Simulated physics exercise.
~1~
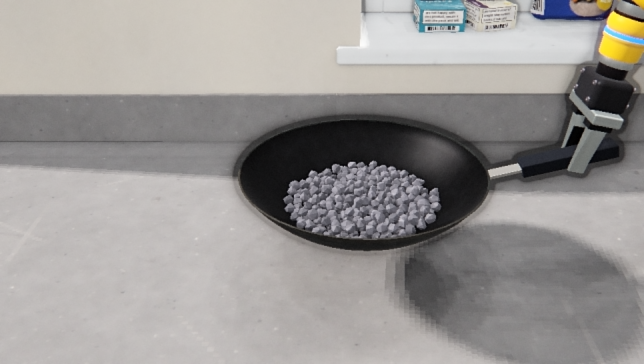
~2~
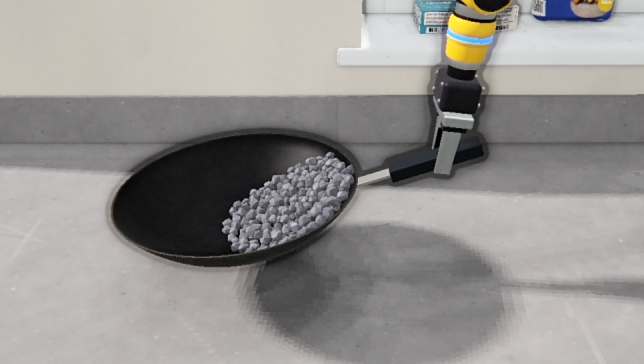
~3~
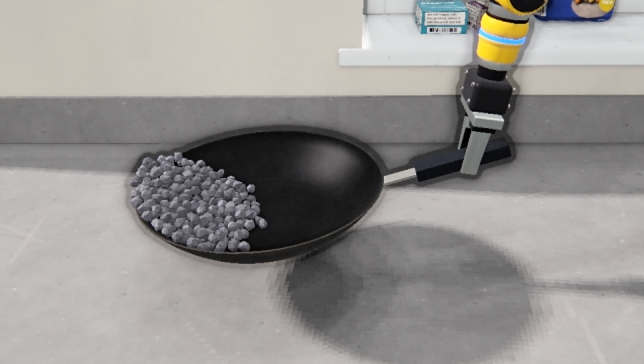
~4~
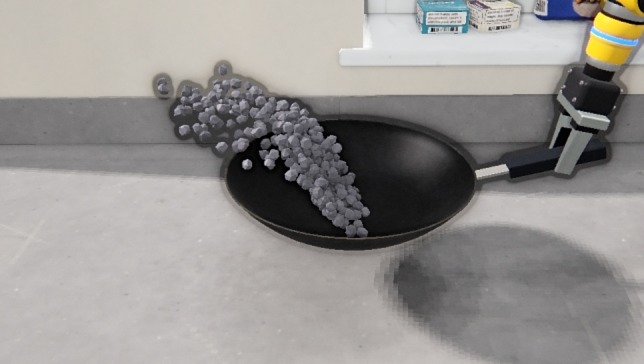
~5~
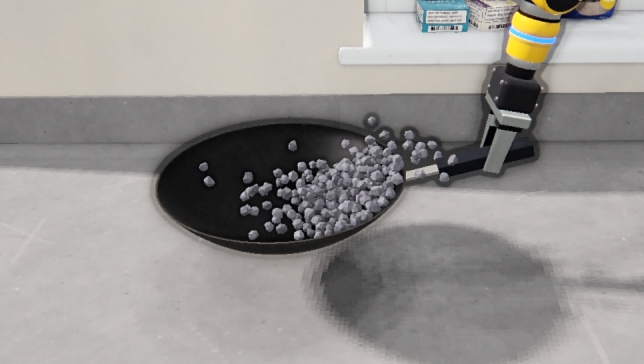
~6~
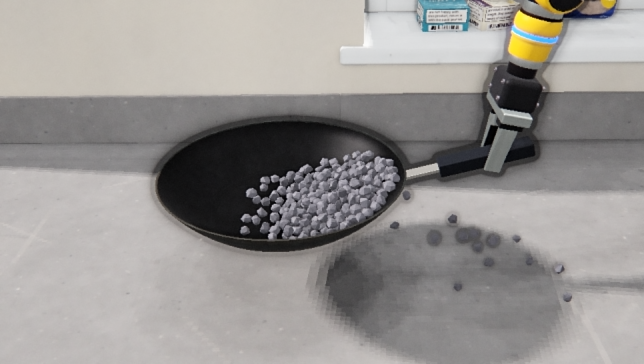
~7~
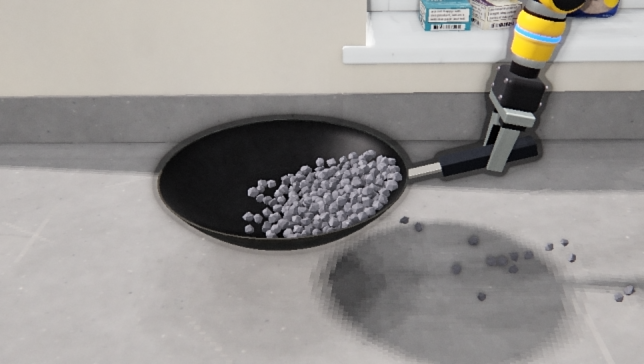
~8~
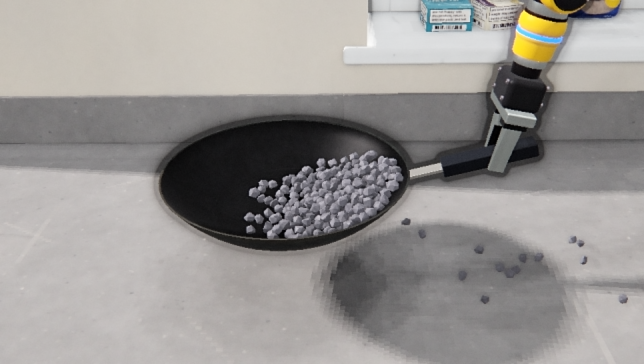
A robot arm swung a black pan full of small grey pebbles left, then back to the right, tossing them up over the far left rim; most landed back in the pan, but some spilled past the handle and scattered on the grey surface below.
